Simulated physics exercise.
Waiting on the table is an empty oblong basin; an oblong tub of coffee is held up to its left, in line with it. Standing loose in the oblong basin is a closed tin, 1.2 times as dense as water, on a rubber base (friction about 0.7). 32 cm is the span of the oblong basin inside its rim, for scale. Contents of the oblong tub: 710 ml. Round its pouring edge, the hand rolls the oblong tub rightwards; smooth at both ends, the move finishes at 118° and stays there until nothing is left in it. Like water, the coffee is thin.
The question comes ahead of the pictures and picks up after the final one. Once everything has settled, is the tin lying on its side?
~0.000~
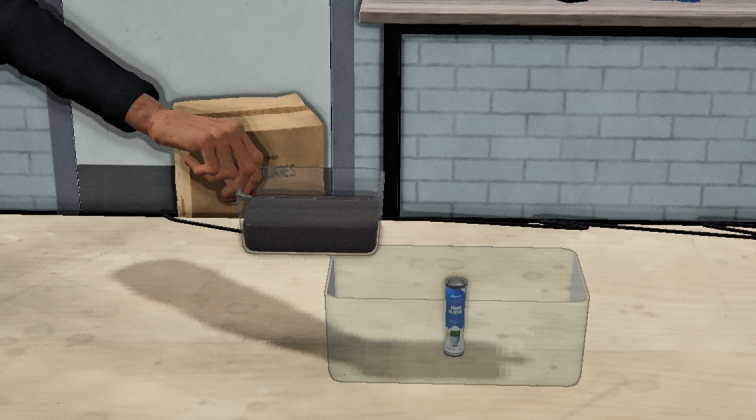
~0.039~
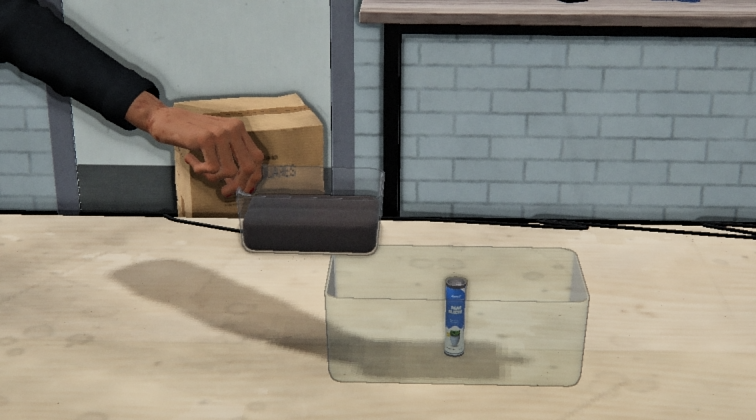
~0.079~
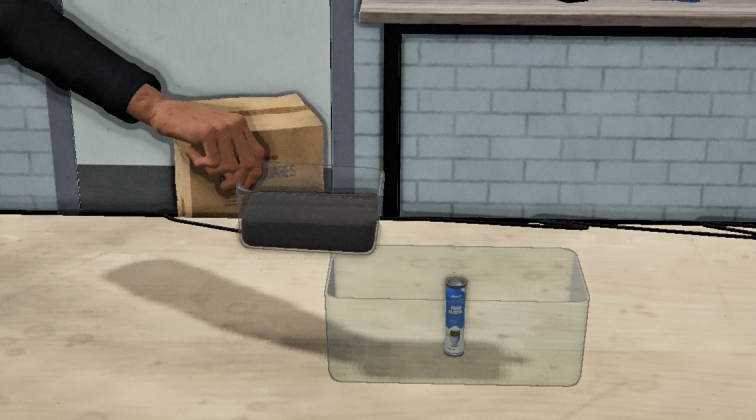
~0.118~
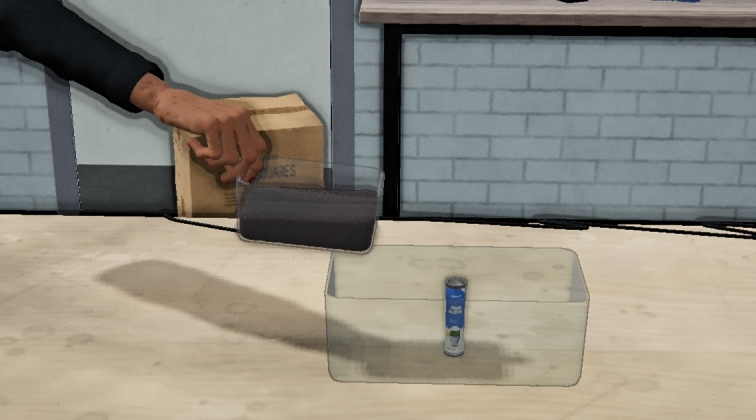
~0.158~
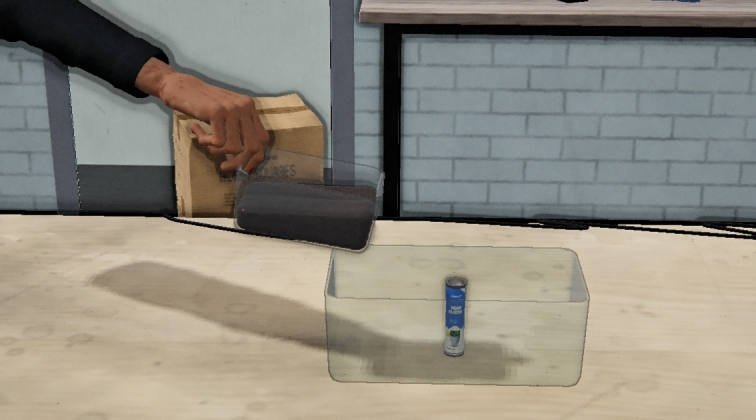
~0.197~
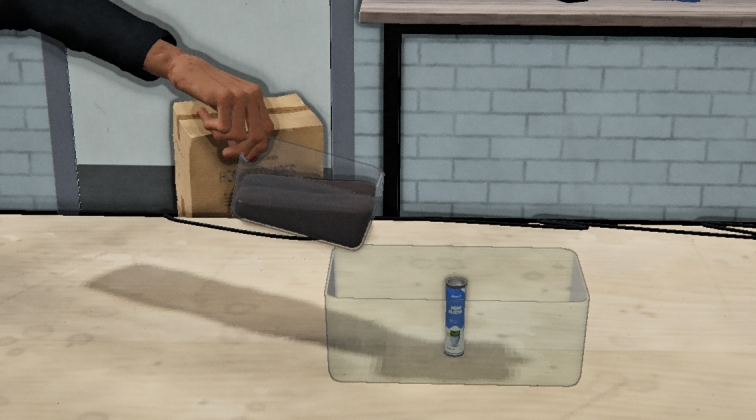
No, it does not tilt over.
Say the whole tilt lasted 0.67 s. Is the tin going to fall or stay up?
Outcome - the tin stays erect.
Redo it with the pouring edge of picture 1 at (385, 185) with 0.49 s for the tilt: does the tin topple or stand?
Then it remains upright.
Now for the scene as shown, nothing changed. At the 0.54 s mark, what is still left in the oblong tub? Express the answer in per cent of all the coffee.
Roughly 48 per cent.
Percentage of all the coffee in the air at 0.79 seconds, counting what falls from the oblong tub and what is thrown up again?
Close to 10 %.
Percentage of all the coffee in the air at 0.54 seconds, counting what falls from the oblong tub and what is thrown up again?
50 per cent.
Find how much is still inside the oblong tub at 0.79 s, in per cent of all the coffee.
3 %.
After 0.54 s the tilt is 85° and 48 per cent is still to pour; the tin stands where it began.
After 0.79 s the tilt is 117° and 3 per cent is still to pour; the tin stands where it began.
After 1.05 s the tilt is 118° and 0 per cent is still to pour; the tin stands where it began.
After 1.33 s the tilt is 118° and 0 per cent is still to pour; the tin stands where it began.
In the end the tin stands where it began.
